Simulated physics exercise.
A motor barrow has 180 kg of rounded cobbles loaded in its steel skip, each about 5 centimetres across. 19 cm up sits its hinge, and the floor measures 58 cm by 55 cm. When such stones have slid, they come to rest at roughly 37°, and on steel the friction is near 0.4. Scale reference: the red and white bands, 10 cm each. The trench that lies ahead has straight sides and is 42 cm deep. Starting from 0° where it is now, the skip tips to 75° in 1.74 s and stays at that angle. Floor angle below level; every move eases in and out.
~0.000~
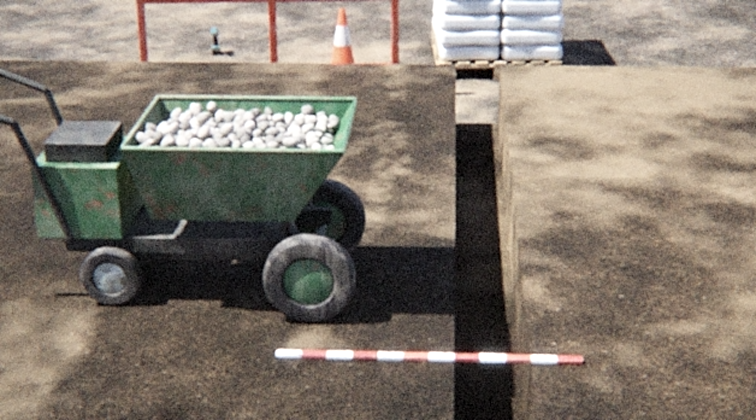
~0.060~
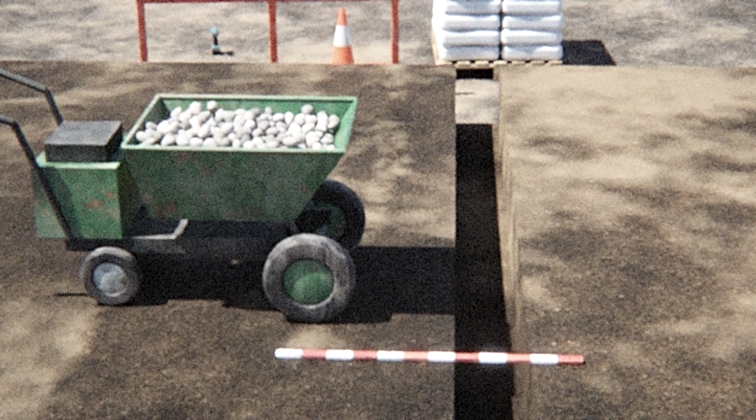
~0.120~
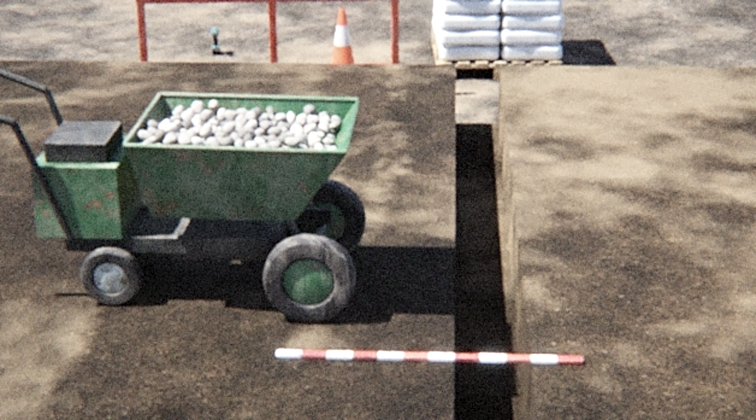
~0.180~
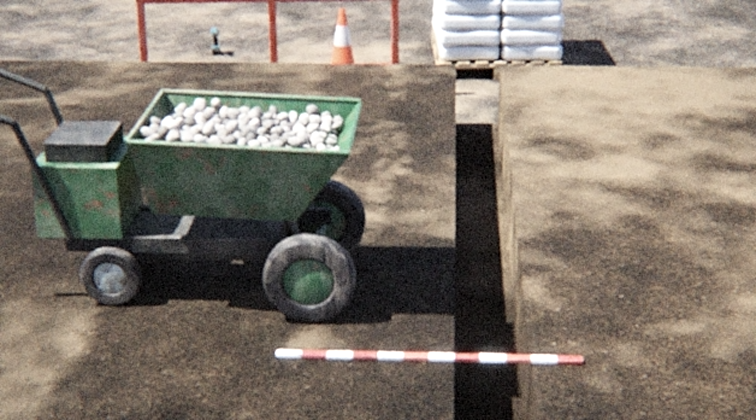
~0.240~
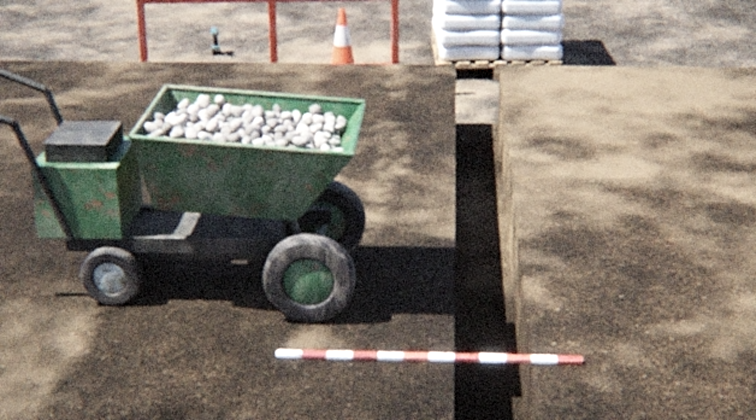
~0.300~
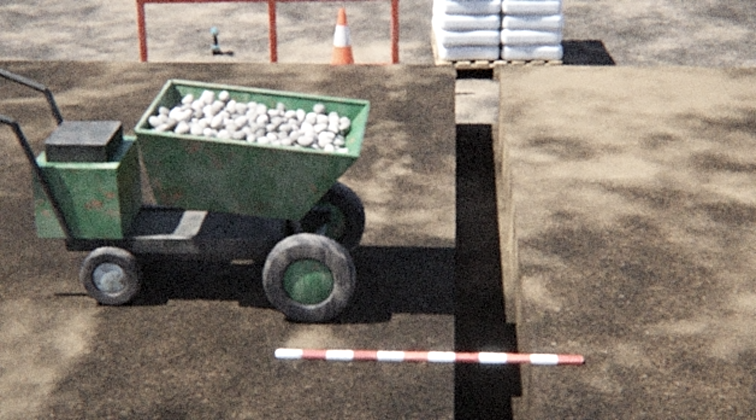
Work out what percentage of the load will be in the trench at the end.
It comes to roughly 86 percent of the load.
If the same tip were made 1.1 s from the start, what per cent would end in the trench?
About 80 percent, I'd say.
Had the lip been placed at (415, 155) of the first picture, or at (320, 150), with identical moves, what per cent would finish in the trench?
30 % and 100 %.
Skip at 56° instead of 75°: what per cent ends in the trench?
It comes out at about 40 percent.
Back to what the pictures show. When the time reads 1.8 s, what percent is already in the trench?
Roughly 45% by that time.
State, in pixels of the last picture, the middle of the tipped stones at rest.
I'd point somewhere around (495, 344).
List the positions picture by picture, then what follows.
The skip is at 0°, its lip at (343, 152); the top of the load is at (203, 120), in the first frame.
The skip is at 0°, its lip at (344, 152); the top of the load is at (203, 119); the stones move at 0.1 m/s on average, in the second frame.
Lip at (346, 152), floor tilted 1°, highest stones at (205, 118); the stones move at 0.2 m/s on average, in the third frame.
The skip is at 2°, its lip at (349, 153); the top of the load is at (208, 116); the stones move at 0.2 m/s on average, in the fourth frame.
The skip is at 4°, its lip at (353, 155); the top of the load is at (212, 113); the stones move at 0.3 m/s on average, in the fifth frame.
Lip at (358, 156), floor tilted 6°, highest stones at (210, 110); the stones move at 0.4 m/s on average, in the sixth frame.
After 1.3 s the floor is at 63°; 99 % in the skip, 1 % in the trench; the foremost stones are at (474, 263).
After 1.8 s the floor is at 75°; 47 % in the skip, 44 % in the trench, 9 % past the trench; the foremost stones are at (613, 284).
After 2.2 s the floor is at 75°; 21 % in the skip, 65 % in the trench, 14 % past the trench; the foremost stones are at (692, 299).
After 4.1 s the floor is at 75°; 0 % in the skip, 86 % in the trench, 14 % past the trench; the foremost stones are at (727, 302).
